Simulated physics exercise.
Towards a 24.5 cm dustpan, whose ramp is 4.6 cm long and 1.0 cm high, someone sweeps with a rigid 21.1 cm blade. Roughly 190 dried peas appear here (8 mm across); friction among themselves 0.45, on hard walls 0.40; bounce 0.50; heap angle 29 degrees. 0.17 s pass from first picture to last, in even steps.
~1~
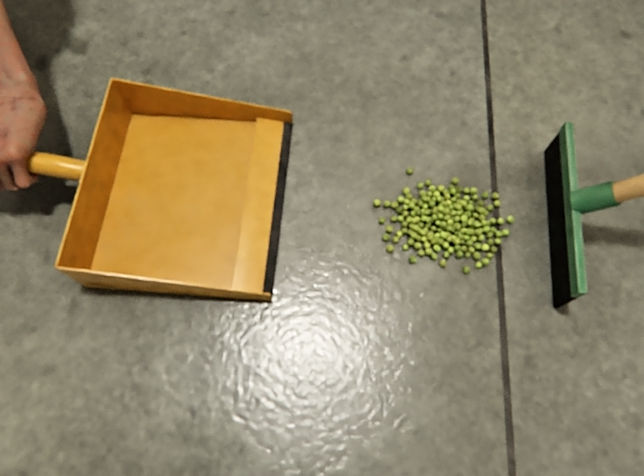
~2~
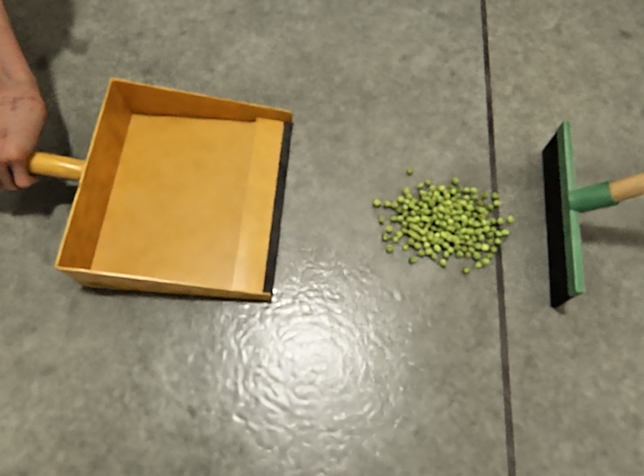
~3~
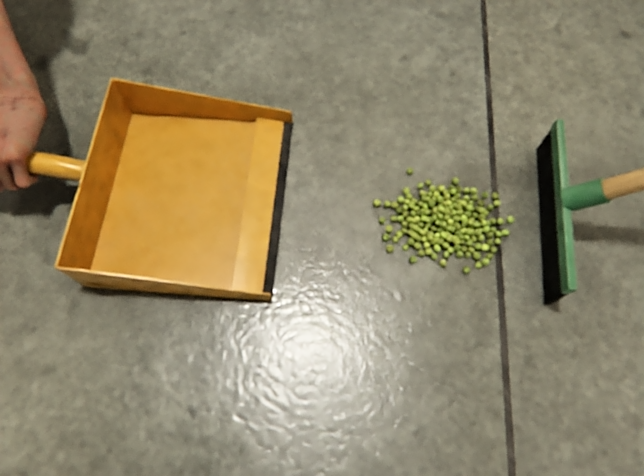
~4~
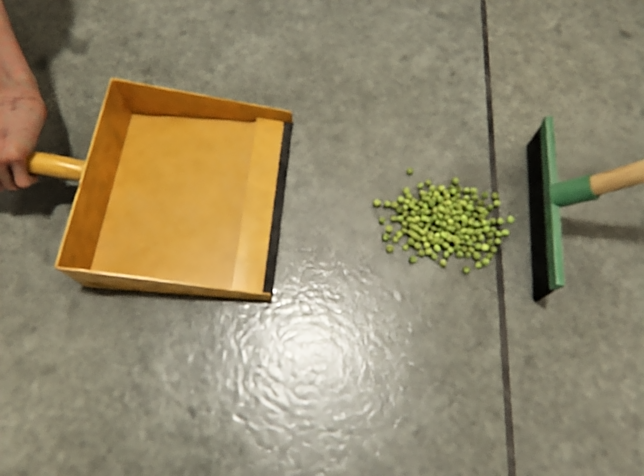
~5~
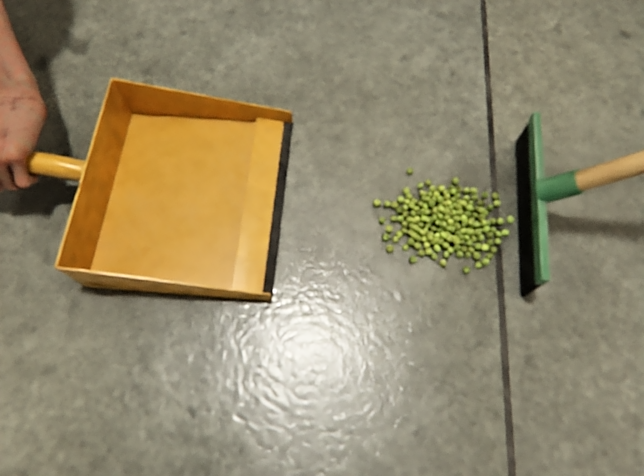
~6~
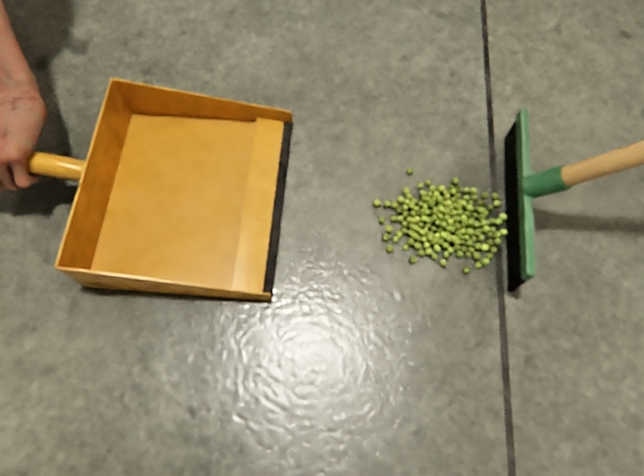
The clip opens on a grey floor with a loose pile of green peas between an orange dustpan, held by a hand at left, and a green-backed blade on a wooden handle at right. The blade slides left, slowly at first, and reaches the pile's right edge, while the pan stays still.
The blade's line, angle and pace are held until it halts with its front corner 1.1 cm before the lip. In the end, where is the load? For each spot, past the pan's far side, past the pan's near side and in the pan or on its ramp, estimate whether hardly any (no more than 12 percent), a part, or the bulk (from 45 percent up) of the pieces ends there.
Far side: Hardly any. Near side: Hardly any. Pan: A part.
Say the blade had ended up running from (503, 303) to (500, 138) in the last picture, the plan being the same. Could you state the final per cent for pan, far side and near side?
Final per cent - pan 45, far 5, near 10.
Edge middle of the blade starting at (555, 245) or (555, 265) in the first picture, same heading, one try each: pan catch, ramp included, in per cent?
Some 50 and 55 per cent.
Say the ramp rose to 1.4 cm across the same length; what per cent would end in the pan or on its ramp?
Estimated share: Around 35 in a hundred.
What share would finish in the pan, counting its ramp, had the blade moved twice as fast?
Near 45 %.
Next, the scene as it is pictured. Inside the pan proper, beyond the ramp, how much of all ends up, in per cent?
Around 5 in a hundred.
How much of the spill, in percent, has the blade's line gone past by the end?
30 %.
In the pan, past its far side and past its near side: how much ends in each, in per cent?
Result in %: Far side 5, near side 5, pan 40.
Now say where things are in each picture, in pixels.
Blade from (577, 292) to (565, 130), moved 0.0 cm, 0 of the pieces shifted so far; middle of the pieces at (445, 220); pan at (181, 198), in the first frame.
Blade from (575, 291) to (563, 130), moved 0.3 cm, 0 of the pieces shifted so far; middle of the pieces at (445, 220), in the second frame.
Blade from (568, 289) to (556, 128), moved 1.0 cm, 0 of the pieces shifted so far; middle of the pieces at (445, 220), in the third frame.
Blade from (555, 285) to (546, 125), moved 2.3 cm, 0 of the pieces shifted so far; middle of the pieces at (445, 220), in the fourth frame.
Blade from (541, 280) to (533, 121), moved 3.8 cm, 0 of the pieces shifted so far; middle of the pieces at (445, 220), in the fifth frame.
Blade from (527, 275) to (521, 117), moved 5.3 cm, 1 of the pieces shifted so far; middle of the pieces at (445, 220); pan at (181, 198), in the sixth frame.
Then, 0.30 s after the last picture, middle of the blade 15 cm from the lip; 0 % over the lip, far side 0 %, near side 0 %.
Then, 0.50 s after the last picture, middle of the blade 7 cm from the lip; 0 % over the lip, far side 5 %, near side 5 %.
Then, 0.82 s after the last picture, middle of the blade 2 cm from the lip; 40 % over the lip, far side 5 %, near side 5 %.
In the end, far side 5 %, near side 5 %, pan 40 %, in front of the lip or behind the blade 50 %.
